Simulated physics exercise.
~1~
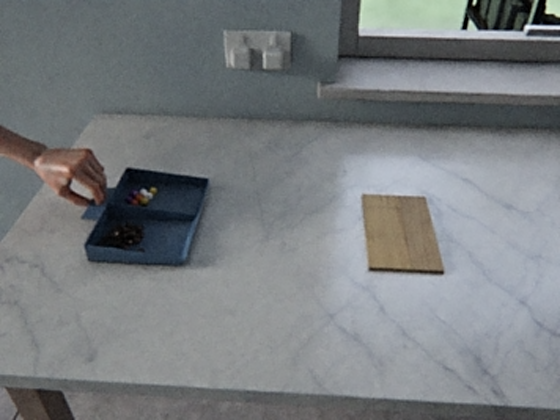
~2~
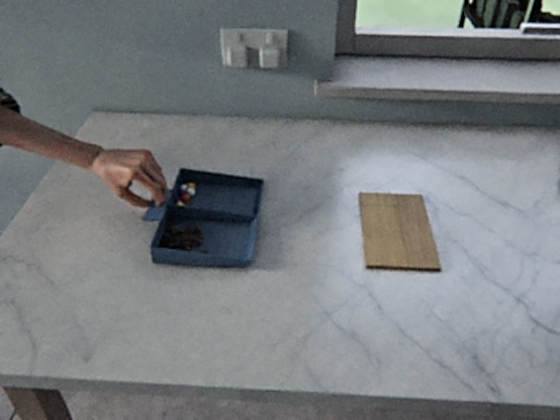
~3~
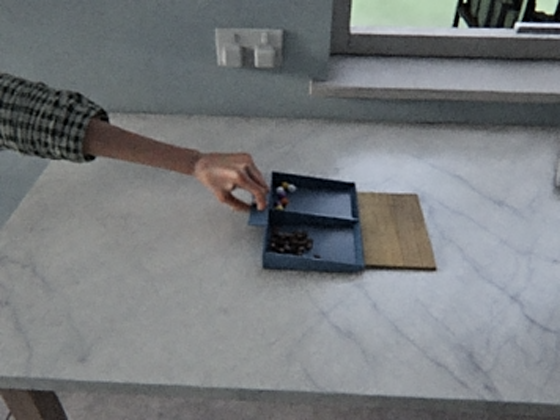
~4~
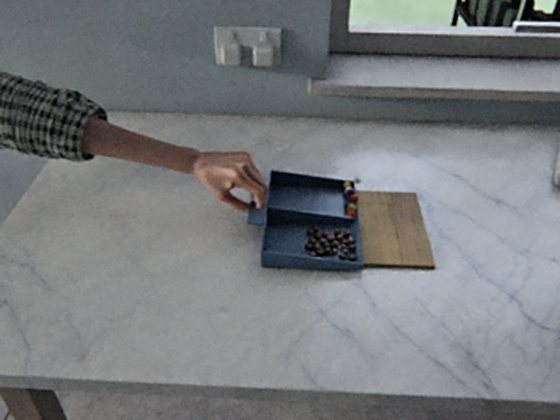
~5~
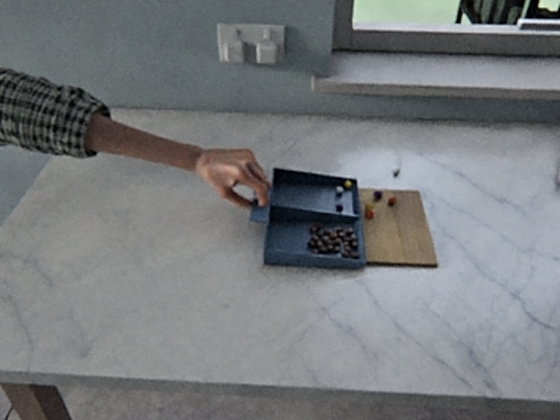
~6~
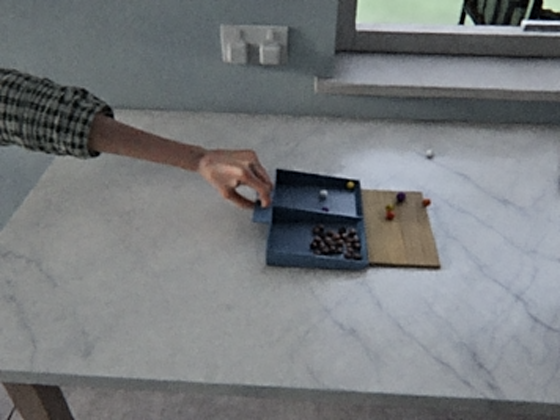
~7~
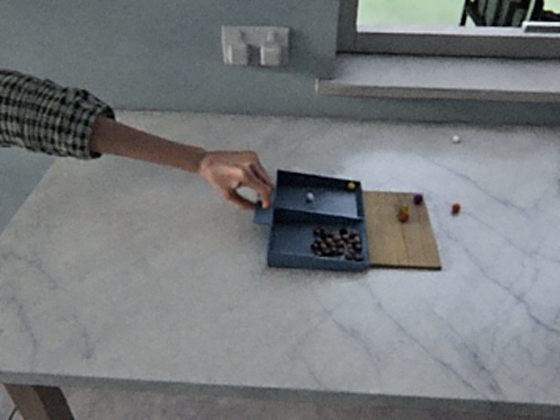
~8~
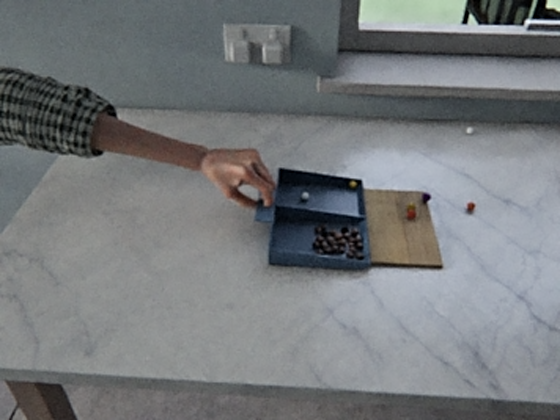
To begin with, a hand at the left holds the end of a blue two-compartment tray on a marble surface, with small colourful pieces in the back section and dark round ones in the front. The hand pushes the tray rightward towards a flat wooden board. The tray stops abruptly against the board's edge, and both handfuls slide to the right. Several colourful pieces spill over the rim, some onto the board and others rolling beyond it. Finally, the dark pieces remain bunched inside, a couple of the colourful section's pieces stay behind, and the hand still grips the tray.
